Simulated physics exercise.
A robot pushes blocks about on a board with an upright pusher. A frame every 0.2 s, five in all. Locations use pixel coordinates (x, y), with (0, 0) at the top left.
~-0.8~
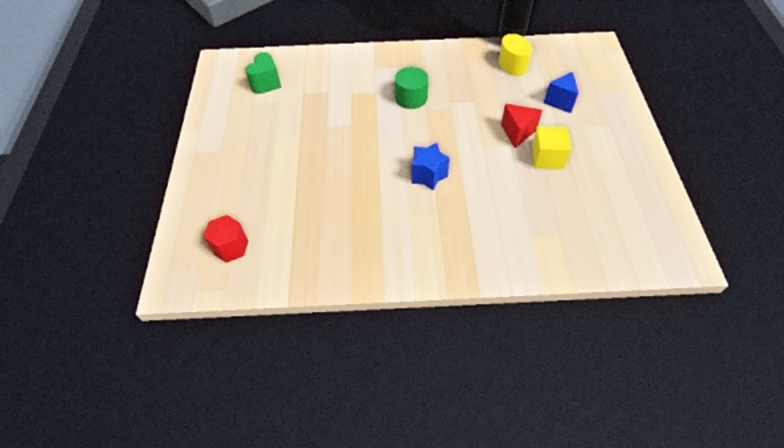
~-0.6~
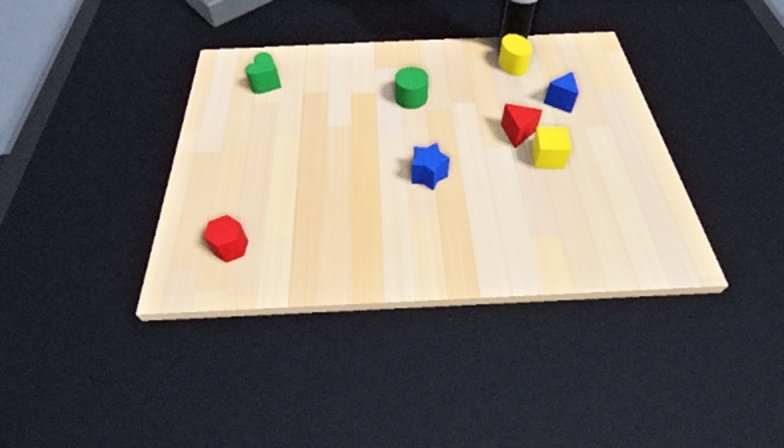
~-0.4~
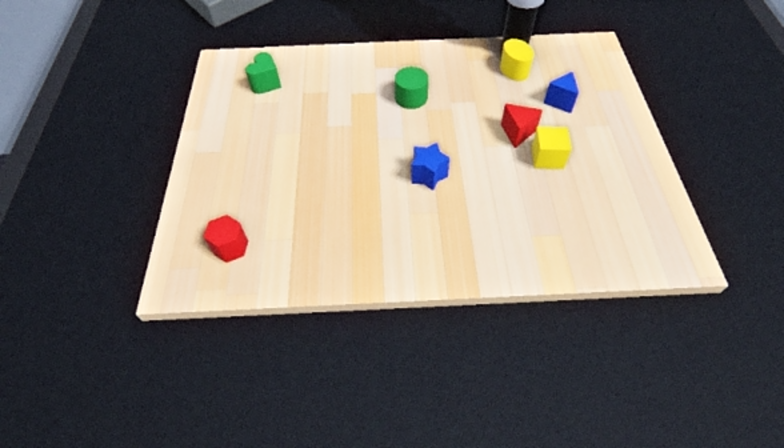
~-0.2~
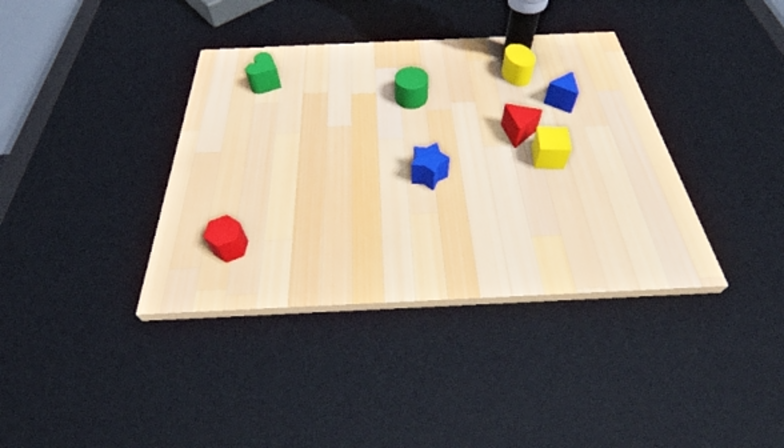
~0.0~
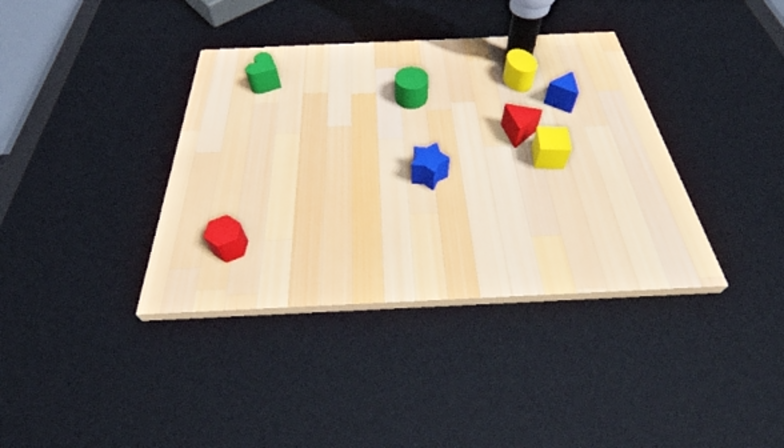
To begin with, colored blocks sit scattered on a light wooden board, with a dark upright pusher at the top edge behind a yellow rounded block. The pusher then moves forward and nudges the yellow block slightly down the board, closer to the red and blue triangular blocks, while the others stay still.
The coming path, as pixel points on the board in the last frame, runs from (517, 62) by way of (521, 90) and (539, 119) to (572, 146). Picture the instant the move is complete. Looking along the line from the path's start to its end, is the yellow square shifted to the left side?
Final answer: No.
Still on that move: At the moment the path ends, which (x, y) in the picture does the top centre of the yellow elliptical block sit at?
Its top middle: (575, 151).
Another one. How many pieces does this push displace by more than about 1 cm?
My best guess is that three blocks or more move over 1 cm.
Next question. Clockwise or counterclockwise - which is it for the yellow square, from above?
Turns clockwise.
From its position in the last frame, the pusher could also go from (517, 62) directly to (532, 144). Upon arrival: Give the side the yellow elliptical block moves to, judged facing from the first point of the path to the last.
It gets pushed left.
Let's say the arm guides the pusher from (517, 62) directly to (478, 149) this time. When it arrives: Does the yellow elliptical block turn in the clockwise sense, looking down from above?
I expect not.
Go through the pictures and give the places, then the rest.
Lower end of the pusher (512, 33), tops of blocks, yellow elliptical block (517, 44), red triangular block (523, 113), yellow square (554, 138), blue triangular block (567, 82), in the first picture.
Pusher (514, 38), blocks as before, in the second picture.
Pusher (516, 43), yellow elliptical block (519, 49), in the third picture.
Pusher (517, 48), yellow elliptical block (521, 55), in the fourth picture.
Pusher (519, 53), yellow elliptical block (522, 60), red triangular block (523, 113), yellow square (554, 138), blue triangular block (567, 82), in the fifth picture.
The first path, step by step. One third of the way, pusher (523, 81); yellow elliptical block (530, 90), turned 15° anticlockwise.
Two thirds of the way, pusher (542, 111); yellow elliptical block (549, 122); red triangular block (520, 125), turned 40° clockwise; yellow square (557, 147).
At the end, pusher (575, 138); yellow elliptical block (575, 151), turned 20° clockwise; red triangular block (520, 125), turned 45° clockwise; yellow square (562, 174), turned 35° clockwise; blue triangular block not moved.
